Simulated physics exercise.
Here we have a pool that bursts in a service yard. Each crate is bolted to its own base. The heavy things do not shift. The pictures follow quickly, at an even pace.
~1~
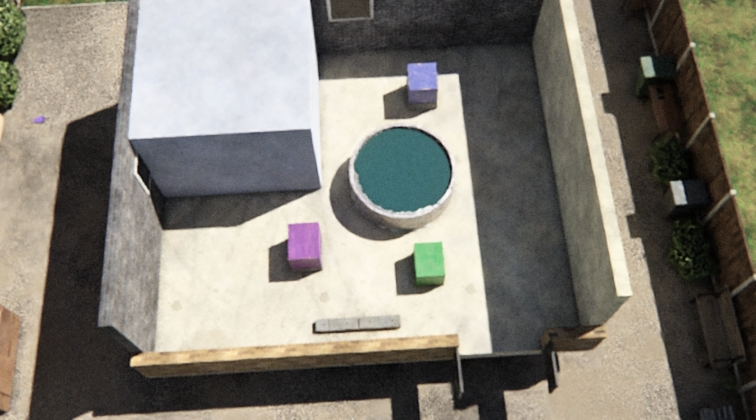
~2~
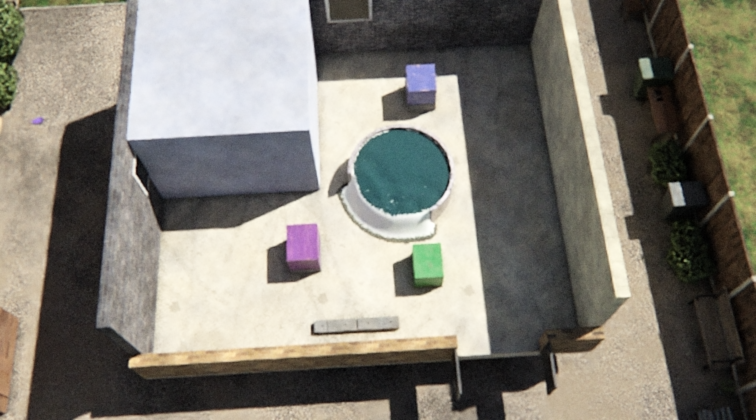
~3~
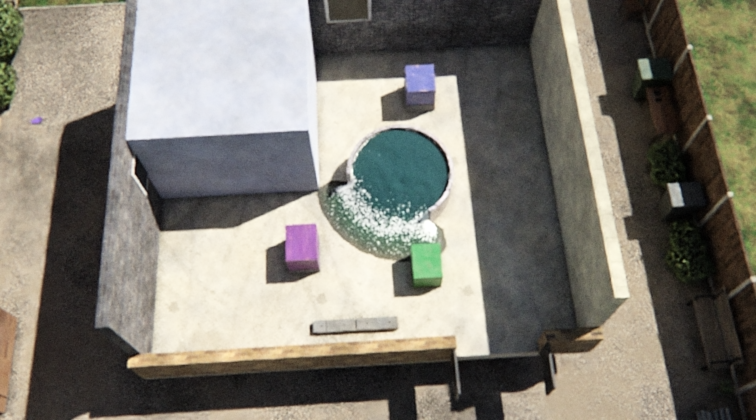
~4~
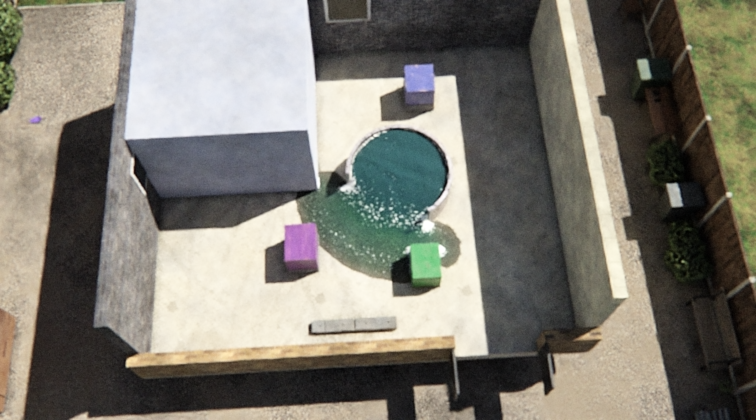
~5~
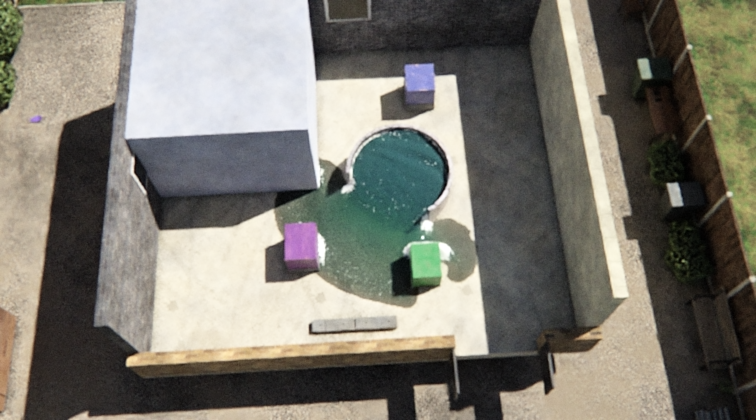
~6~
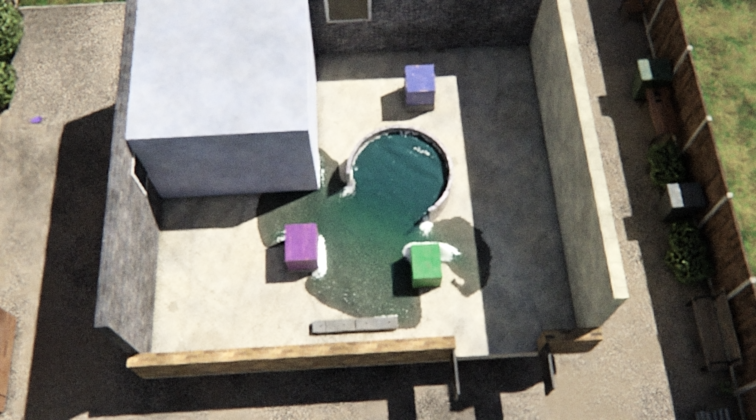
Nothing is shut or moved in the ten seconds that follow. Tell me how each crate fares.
The green crate is soaked; the purple crate is soaked; the blue crate keeps dry.
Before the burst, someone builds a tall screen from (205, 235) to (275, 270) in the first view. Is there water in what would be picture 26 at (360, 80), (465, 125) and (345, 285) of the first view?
As listed: Clear, clear, wet.
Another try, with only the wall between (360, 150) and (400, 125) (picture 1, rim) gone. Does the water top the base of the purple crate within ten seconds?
My reading: The purple one is spared.
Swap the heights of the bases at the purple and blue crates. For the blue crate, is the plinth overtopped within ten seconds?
Then: The blue one remains dry.
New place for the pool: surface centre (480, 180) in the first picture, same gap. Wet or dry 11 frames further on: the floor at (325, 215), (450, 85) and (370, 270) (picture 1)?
In turn: Wet, free of water, awash.
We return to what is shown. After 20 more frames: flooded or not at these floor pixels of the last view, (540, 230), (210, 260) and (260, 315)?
In turn: Wet, under water, under water.
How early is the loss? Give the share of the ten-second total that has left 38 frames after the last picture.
About 50 per cent.
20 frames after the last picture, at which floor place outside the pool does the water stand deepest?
Around (163, 334).
A moment on, water covers 35 % of the floor; the green crate water round its plinth, the purple crate water round its plinth, the blue crate not reached.
Next, water covers 50 % of the floor; the green crate water round its plinth, the purple crate water round its plinth, the blue crate not reached.
Then, water covers 55 % of the floor; the green crate water round its plinth, the purple crate water round its plinth, the blue crate not reached.
Later, water covers 65 % of the floor; the green crate water round its plinth, the purple crate water round its plinth, the blue crate not reached.
In the end, water covers 90 % of the floor; the green crate was topped, the purple crate was topped, the blue crate stayed above the water.
